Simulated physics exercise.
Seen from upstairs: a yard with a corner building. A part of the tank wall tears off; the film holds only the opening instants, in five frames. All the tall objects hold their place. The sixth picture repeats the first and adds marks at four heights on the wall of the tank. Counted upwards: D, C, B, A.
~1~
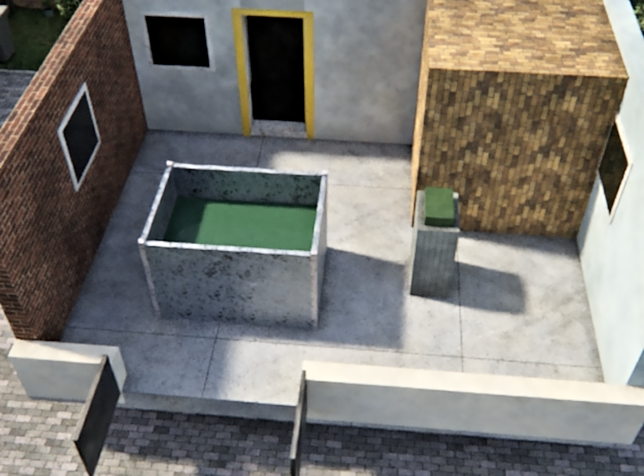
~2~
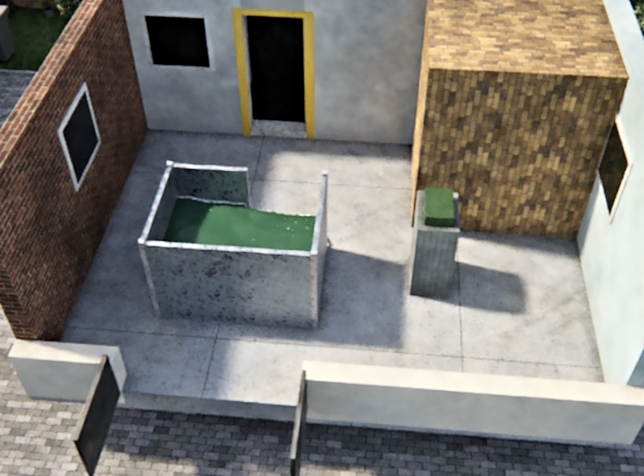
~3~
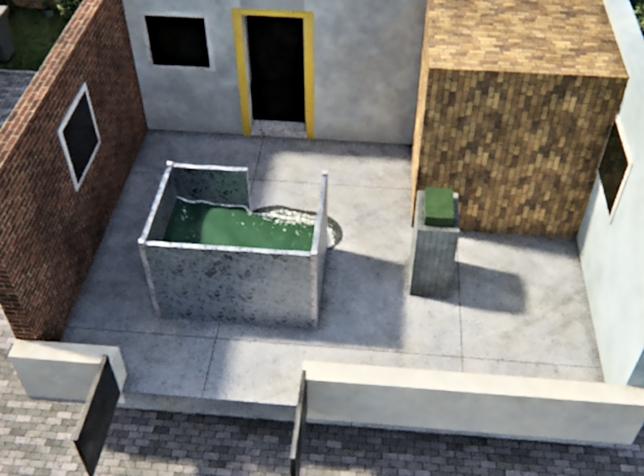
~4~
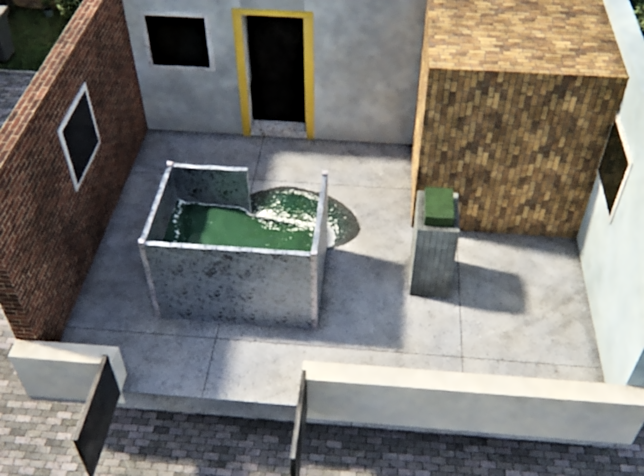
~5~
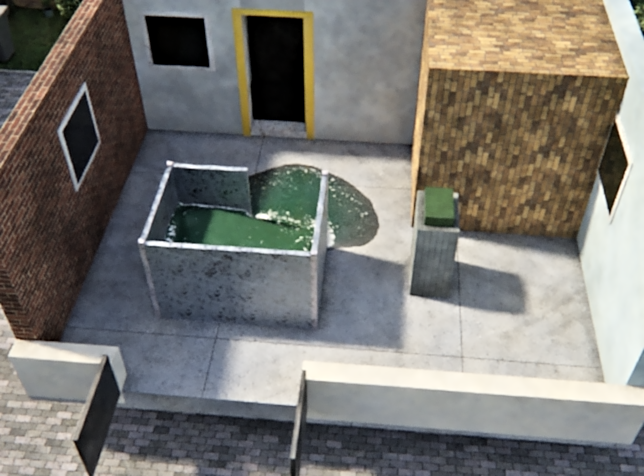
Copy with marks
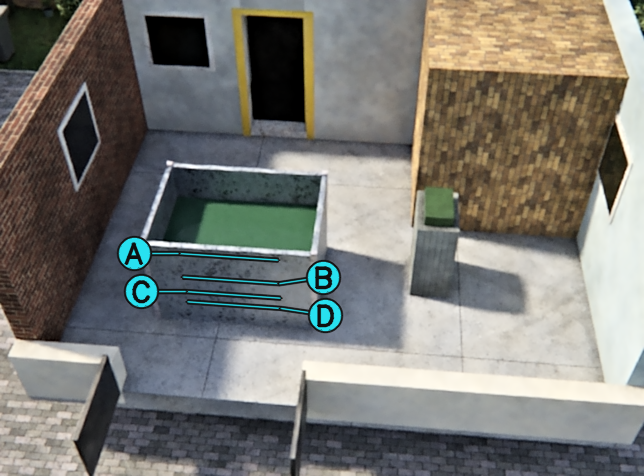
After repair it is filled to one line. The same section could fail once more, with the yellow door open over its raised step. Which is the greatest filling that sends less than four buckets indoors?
D will do.
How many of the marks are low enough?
One of them.
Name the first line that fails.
It is C.
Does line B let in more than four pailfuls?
Yes, that goes wrong.
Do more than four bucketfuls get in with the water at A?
Yes, it does.
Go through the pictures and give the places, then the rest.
Water in the tank at rest, its middle at (241, 237); foot of the yellow doorway at (279, 137); open gate at (210, 351), in the first picture.
Water covers 1 % of the ground, its front hidden from here, in the second picture.
Water covers 4 % of the ground, its front hidden from here, in the third picture.
Water covers 7 % of the ground, its front hidden from here, in the fourth picture.
In the fifth picture, 13 % of the ground under water, visible out to (355, 201).
In cyan, A at (227, 256); B at (230, 280); C at (232, 294); D at (234, 305); from the bottom up D, C, B, A.
Choosing A, dozens of bucketfuls pour in.
Choosing B, dozens of bucketfuls pour in.
Choosing C, about 9 bucketfuls get in.
Choosing D, a bucket or two gets in.
